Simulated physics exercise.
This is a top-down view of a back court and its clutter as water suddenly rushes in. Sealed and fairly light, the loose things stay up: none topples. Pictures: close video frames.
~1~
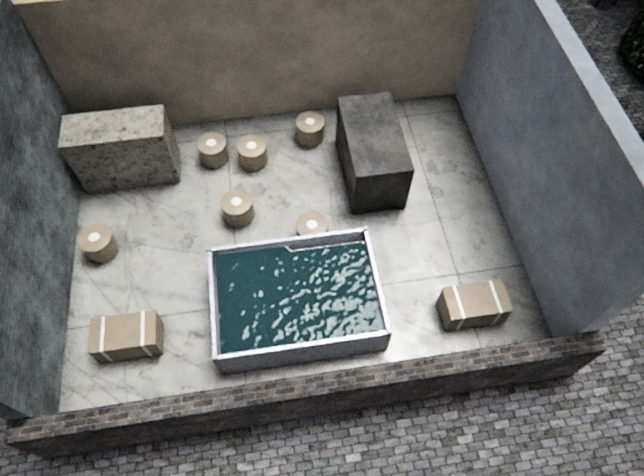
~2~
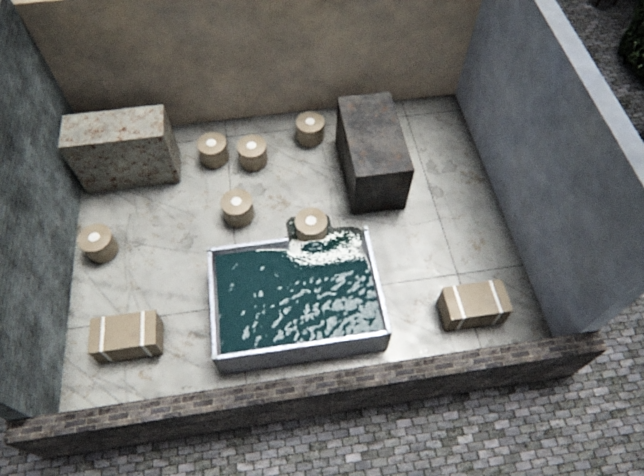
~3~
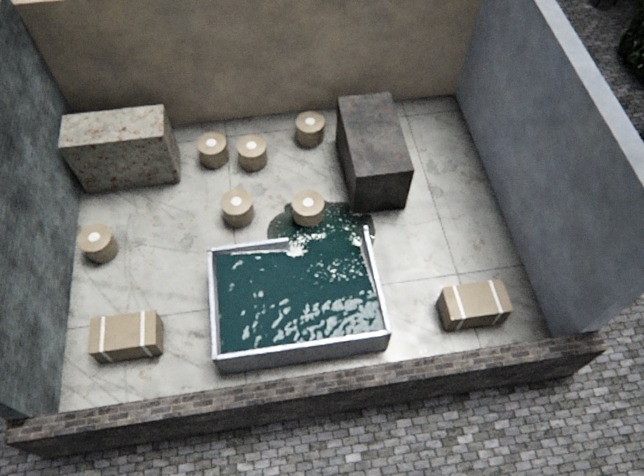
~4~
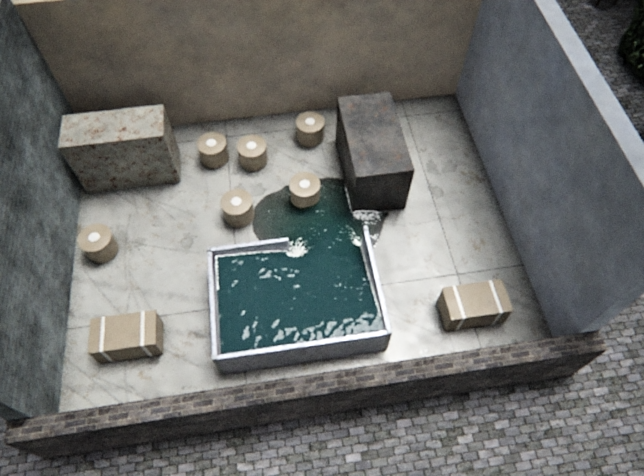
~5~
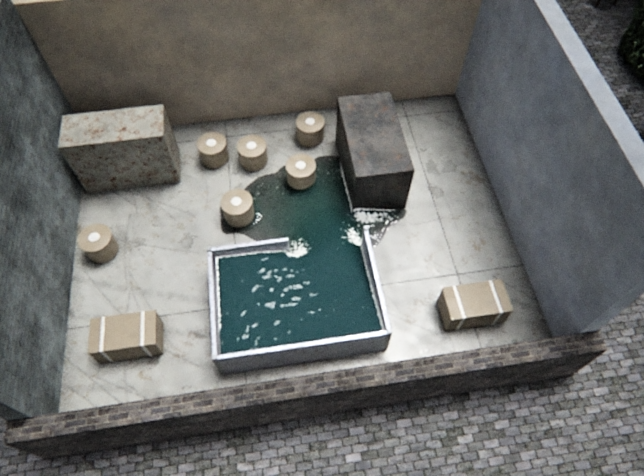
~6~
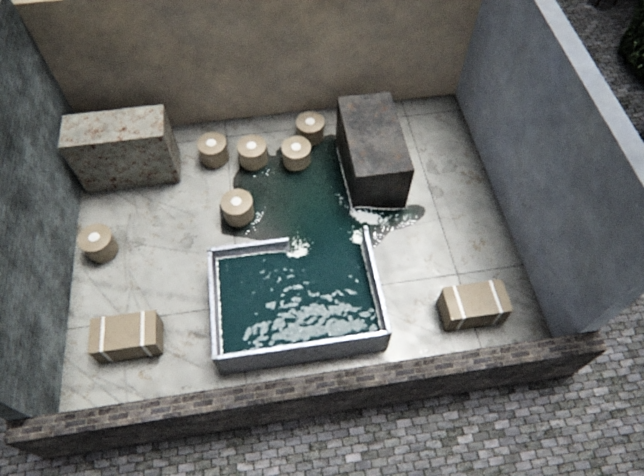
At the start, a walled court holds round tubs, boxes and large blocks around a rectangular pool of dark green water. Water then pours through an opening in the pool's back side and spreads across the pale floor, pushing the nearest tub backward until it sits close to the tubs near the rear wall.
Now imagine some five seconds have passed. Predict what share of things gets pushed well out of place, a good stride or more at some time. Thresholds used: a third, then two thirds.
My call: A third to two thirds.
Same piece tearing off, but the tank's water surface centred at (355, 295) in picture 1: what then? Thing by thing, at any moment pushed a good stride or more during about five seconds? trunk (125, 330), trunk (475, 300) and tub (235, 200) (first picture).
First never got that far, then never got that far, then got that far.
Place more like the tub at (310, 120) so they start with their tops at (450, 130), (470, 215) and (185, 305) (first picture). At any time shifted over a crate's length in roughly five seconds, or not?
Per listing: Cleared out, cleared out, largely stays.
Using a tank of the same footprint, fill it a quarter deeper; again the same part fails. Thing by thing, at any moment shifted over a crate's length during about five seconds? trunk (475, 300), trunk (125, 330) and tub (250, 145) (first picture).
Well, one by one: Not carried that far, not carried that far, carried that far.
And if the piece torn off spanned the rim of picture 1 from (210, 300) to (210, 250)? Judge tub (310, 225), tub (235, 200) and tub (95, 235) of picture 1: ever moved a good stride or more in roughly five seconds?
Same order as named: Not sent that far; sent that far; sent that far.
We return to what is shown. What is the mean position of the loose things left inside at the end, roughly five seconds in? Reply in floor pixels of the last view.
The average sits close to (200, 228).
A moment on, 1 of 8 are well off their spots; 0 afloat.
Next, 3 of 8 are well off their spots; 3 afloat.
Later, 4 of 8 are well off their spots; 3 afloat.
In the end, 4 of 8 are well off their spots, and 4 have been at some point; 3 afloat.
